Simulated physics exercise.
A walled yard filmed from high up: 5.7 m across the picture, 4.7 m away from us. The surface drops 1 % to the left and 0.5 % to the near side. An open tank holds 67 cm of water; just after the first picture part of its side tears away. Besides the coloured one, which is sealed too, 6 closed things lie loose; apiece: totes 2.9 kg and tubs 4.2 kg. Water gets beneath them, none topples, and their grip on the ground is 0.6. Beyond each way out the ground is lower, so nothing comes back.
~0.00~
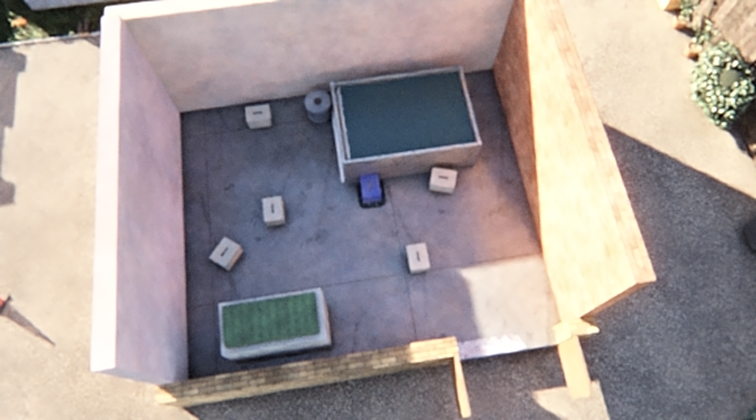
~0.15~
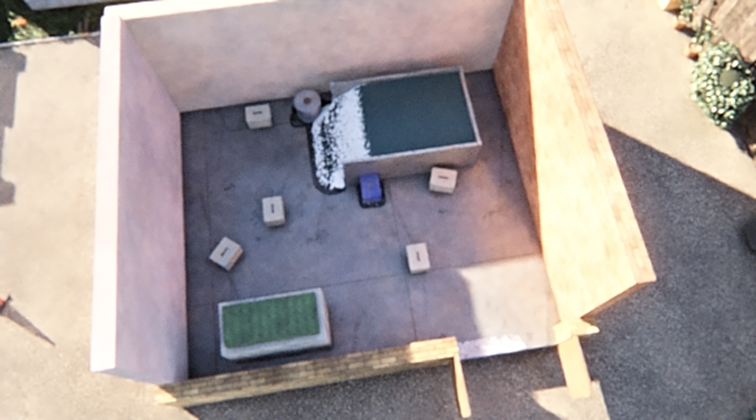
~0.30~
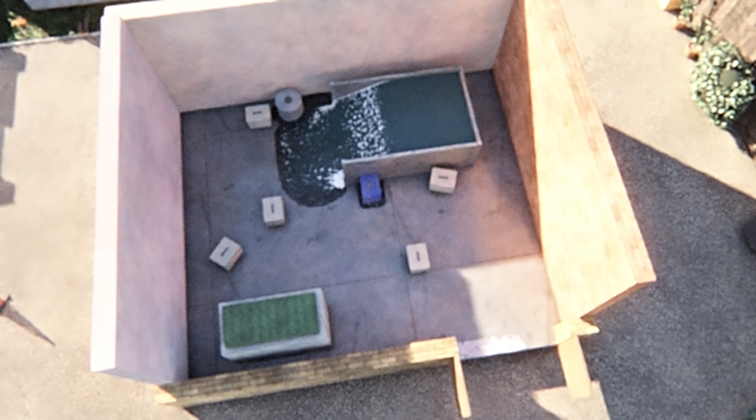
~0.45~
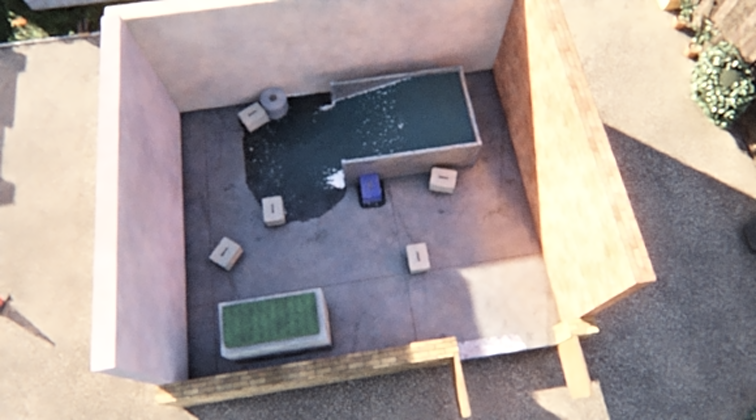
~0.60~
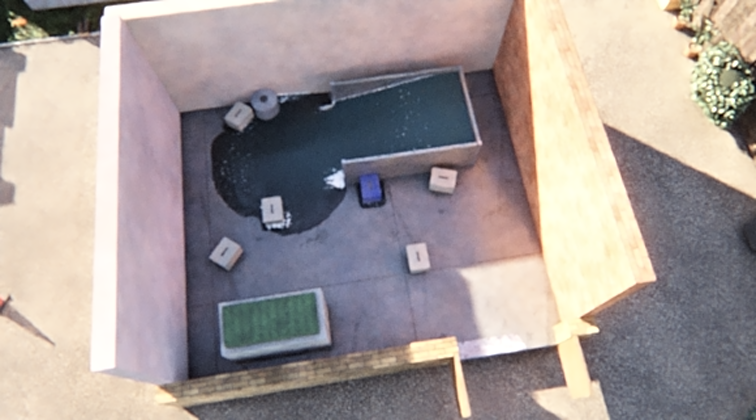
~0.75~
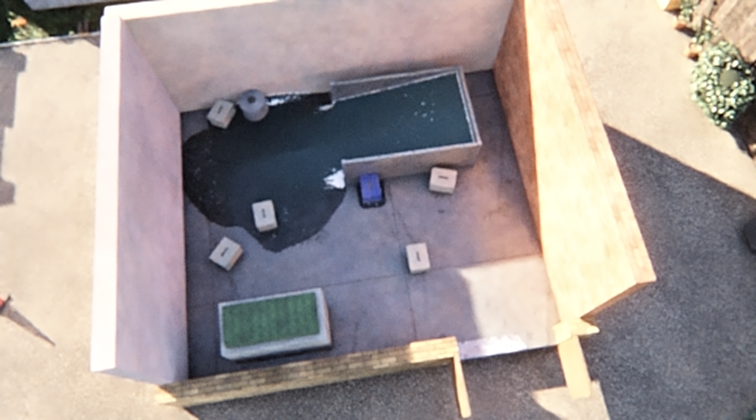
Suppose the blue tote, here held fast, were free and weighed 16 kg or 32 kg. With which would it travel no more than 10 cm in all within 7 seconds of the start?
I expect that the smaller load will do.
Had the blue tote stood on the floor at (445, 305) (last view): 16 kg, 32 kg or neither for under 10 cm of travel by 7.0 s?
It takes the larger.
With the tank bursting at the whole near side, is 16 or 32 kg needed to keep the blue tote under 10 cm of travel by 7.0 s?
In that case neither weight holds it.
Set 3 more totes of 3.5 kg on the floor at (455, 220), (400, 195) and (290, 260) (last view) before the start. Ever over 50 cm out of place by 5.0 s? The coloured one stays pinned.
In turn: Short of it, under, over.
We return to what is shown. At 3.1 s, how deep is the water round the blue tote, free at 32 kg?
Roughly 3 cm.
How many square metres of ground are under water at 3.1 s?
About 14 m2.
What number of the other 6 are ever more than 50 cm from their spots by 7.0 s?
6 of them.
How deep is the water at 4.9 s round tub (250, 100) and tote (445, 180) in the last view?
Roughly 20 and 2 cm.
After 1.4 s the blue tote would be 0 cm from its start with 16 kg and 0 cm from its start with 32 kg; 5 cm of water round it then.
After 3.1 s the blue tote would be 0 cm from its start with 16 kg and 0 cm from its start with 32 kg; 3 cm of water round it then.
After 4.9 s the blue tote would be 0 cm from its start with 16 kg and 0 cm from its start with 32 kg; 3 cm of water round it then.
After 7.0 s the blue tote would be 0 cm from its start with 16 kg and 0 cm from its start with 32 kg; 7 cm of water round it then.
